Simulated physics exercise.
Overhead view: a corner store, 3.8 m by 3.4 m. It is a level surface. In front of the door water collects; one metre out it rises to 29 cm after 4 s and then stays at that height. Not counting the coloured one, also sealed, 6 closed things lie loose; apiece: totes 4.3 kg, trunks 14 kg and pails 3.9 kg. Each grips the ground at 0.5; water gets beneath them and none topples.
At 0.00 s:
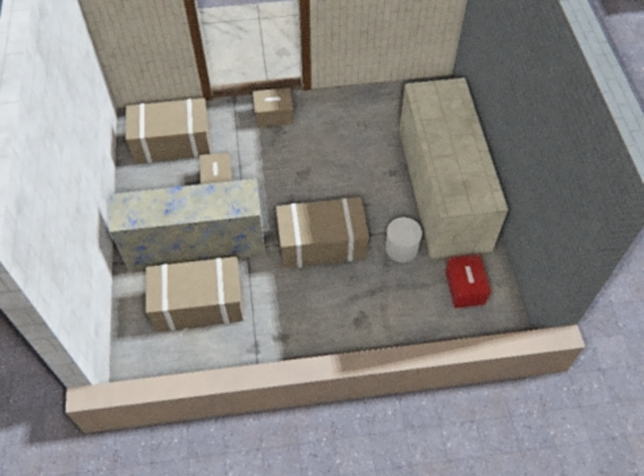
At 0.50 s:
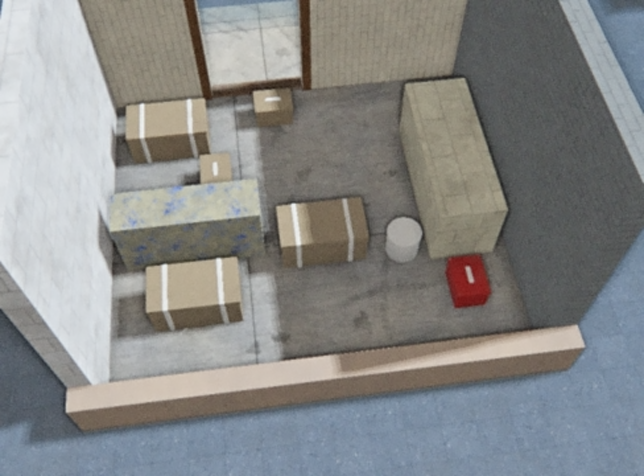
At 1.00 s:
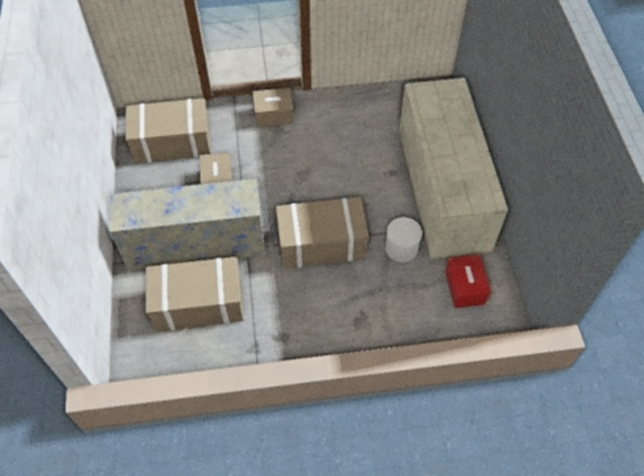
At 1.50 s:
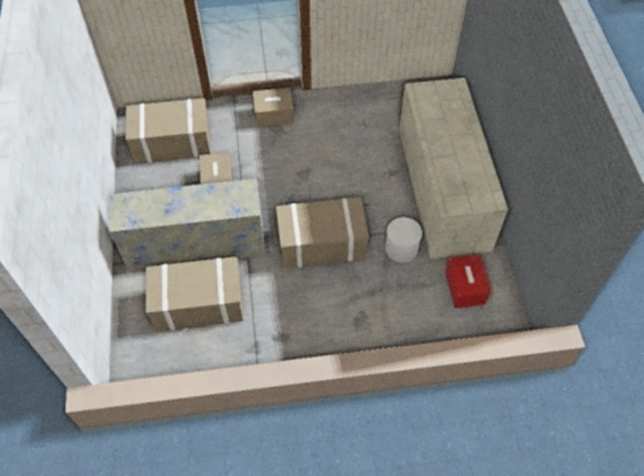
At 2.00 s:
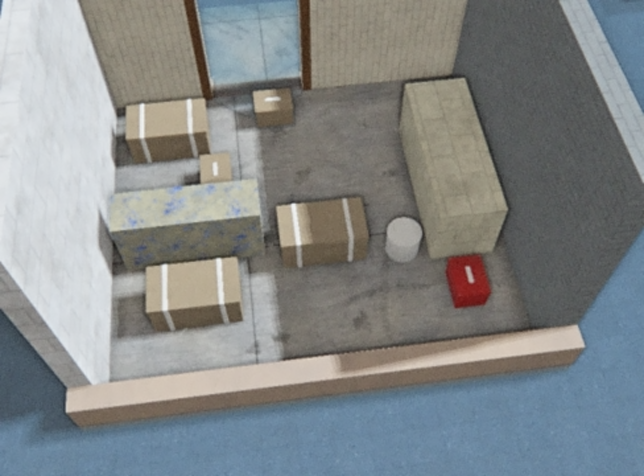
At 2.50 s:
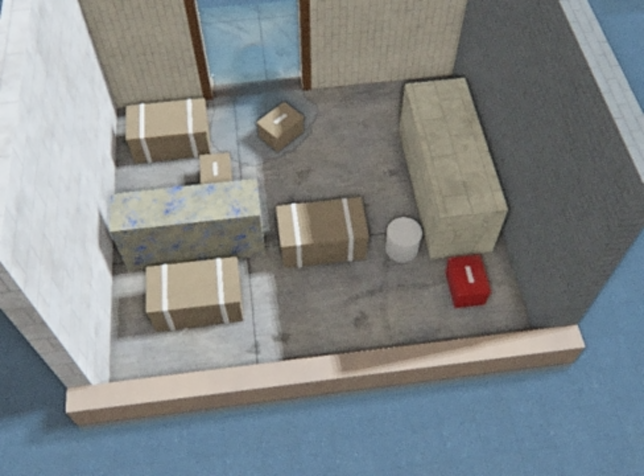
A small walled room on level ground, a corner store, is seen from overhead by a still camera, with a doorway at the back. Taped brown boxes sit left and centre around a speckled block, near a pale cylinder, a long beige block and a red tote at right. Bluish water spreads outside and in the doorway, then a small box near it turns and shifts slightly forward.
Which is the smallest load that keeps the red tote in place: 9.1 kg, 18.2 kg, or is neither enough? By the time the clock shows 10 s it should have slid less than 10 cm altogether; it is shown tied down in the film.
The heavier one is still too little.
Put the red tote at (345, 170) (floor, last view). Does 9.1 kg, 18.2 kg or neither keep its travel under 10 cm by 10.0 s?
Well, no option works.
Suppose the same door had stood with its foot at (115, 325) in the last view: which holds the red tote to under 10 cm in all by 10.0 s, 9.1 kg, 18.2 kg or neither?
In that case both options fail.
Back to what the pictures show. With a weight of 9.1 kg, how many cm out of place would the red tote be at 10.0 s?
Close to 10 centimetres.
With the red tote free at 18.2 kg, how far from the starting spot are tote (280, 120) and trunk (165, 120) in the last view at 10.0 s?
They've ended up 250 cm and 40 cm away, in that order.
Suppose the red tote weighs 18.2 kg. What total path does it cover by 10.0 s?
Close to 30 cm, all told.
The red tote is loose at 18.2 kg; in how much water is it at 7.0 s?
Around 10 cm.
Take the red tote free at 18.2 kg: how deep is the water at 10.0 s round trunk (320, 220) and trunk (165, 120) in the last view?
About 14 and 12 cm.
After 3.5 s the red tote would be 0 cm from its start with 9.1 kg and 0 cm from its start with 18.2 kg; 0 cm of water round it then.
After 4.5 s the red tote would be 0 cm from its start with 9.1 kg and 0 cm from its start with 18.2 kg; 0 cm of water round it then.
After 7.0 s the red tote would be 23 cm from its start with 9.1 kg and 0 cm from its start with 18.2 kg; 10 cm of water round it then.
After 10.0 s the red tote would be 14 cm from its start with 9.1 kg and 9 cm from its start with 18.2 kg; 20 cm of water round it then.
